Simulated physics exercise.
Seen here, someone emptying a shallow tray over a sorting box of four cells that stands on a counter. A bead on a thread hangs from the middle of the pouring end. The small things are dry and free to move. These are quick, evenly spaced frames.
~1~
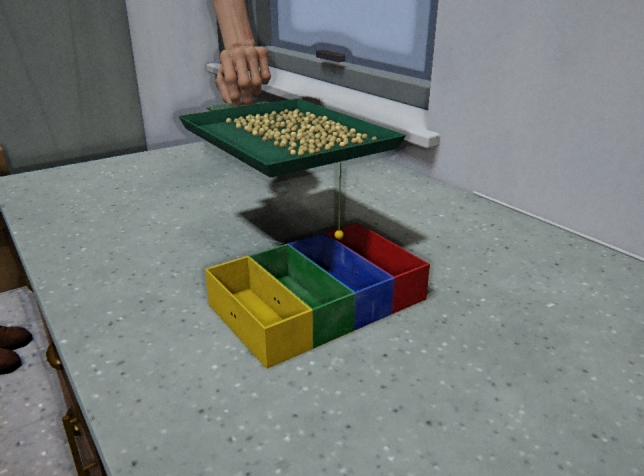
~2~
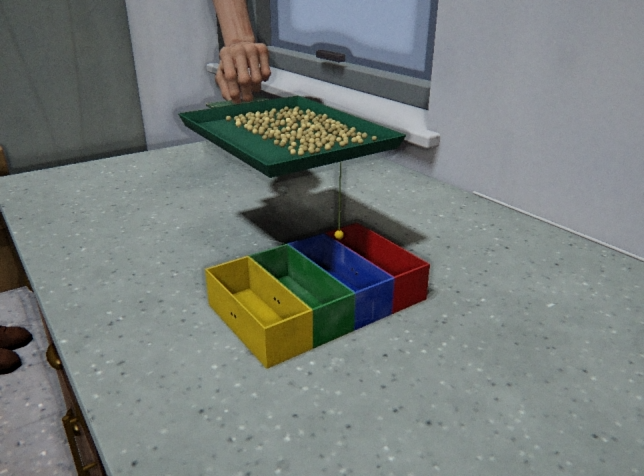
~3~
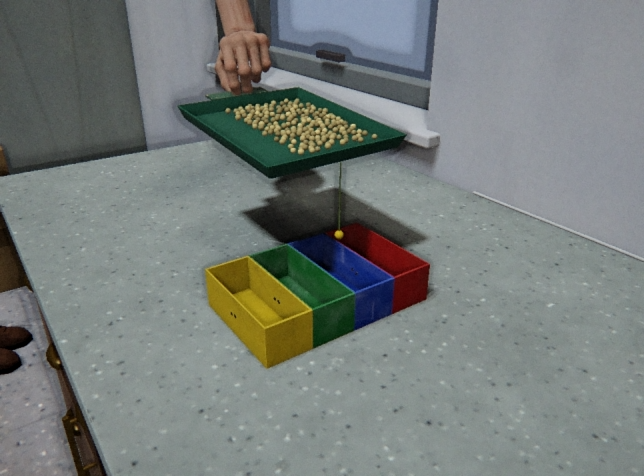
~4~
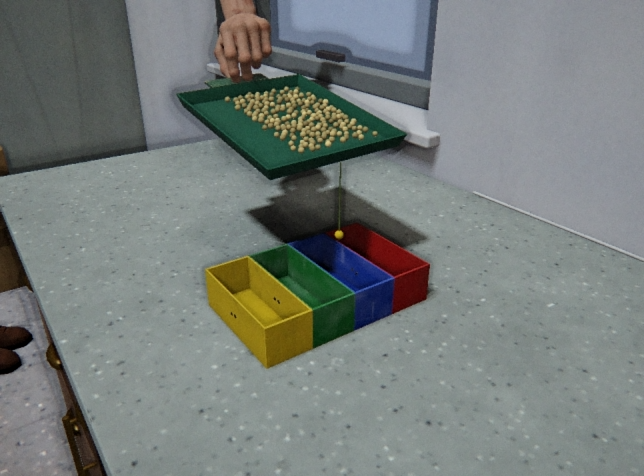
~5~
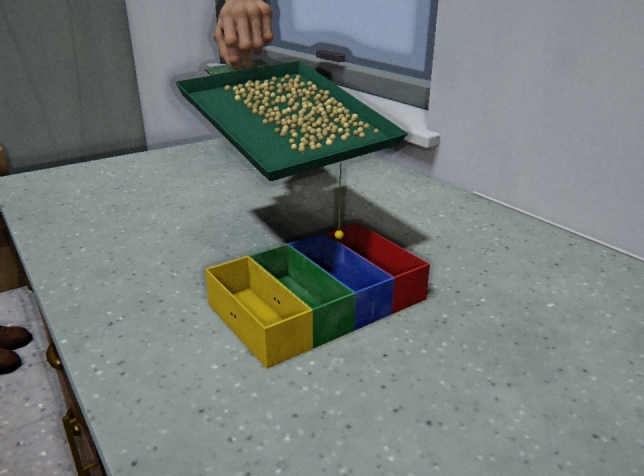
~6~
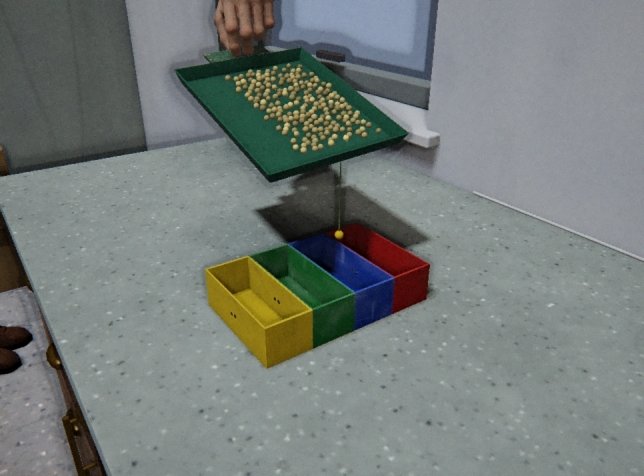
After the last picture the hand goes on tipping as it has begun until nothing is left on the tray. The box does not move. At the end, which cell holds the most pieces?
The green one ends fullest.
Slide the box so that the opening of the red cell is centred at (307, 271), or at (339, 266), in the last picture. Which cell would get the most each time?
The first try: The red cell. The second: The blue cell.
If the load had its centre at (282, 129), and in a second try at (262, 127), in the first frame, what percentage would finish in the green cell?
First some 50, then 60 per cent.
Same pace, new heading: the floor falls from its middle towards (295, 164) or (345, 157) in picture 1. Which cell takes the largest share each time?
One: The green one. Two: That red cell.
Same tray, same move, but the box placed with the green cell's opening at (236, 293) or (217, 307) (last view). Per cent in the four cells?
Near 80 % and 60 %.
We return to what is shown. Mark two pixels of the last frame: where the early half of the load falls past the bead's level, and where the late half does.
Early half (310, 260), late half (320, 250).
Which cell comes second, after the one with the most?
Next in line is that blue cell.
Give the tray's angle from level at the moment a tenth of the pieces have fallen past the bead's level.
At some 65 degrees.
Soon, tray tipped steeply; most on the tray; a stray few in the green cell; a stray few in the yellow cell; a stray few in the red cell; a small part falling or outside the box.
A while on, tray tipped right over; a small part on the tray; about a third in the green cell; about a quarter in the blue cell; a small part in the red cell; a small part in the yellow cell; about a quarter falling or outside the box.
Towards the end, tray tipped past a quarter turn; about half in the green cell; about a third in the blue cell; a small part in the red cell; a small part in the yellow cell; a stray few falling or outside the box.
Finally, tray tipped past a quarter turn; about half in the green cell; about a third in the blue cell; a small part in the red cell; a small part in the yellow cell; a stray few outside the box.
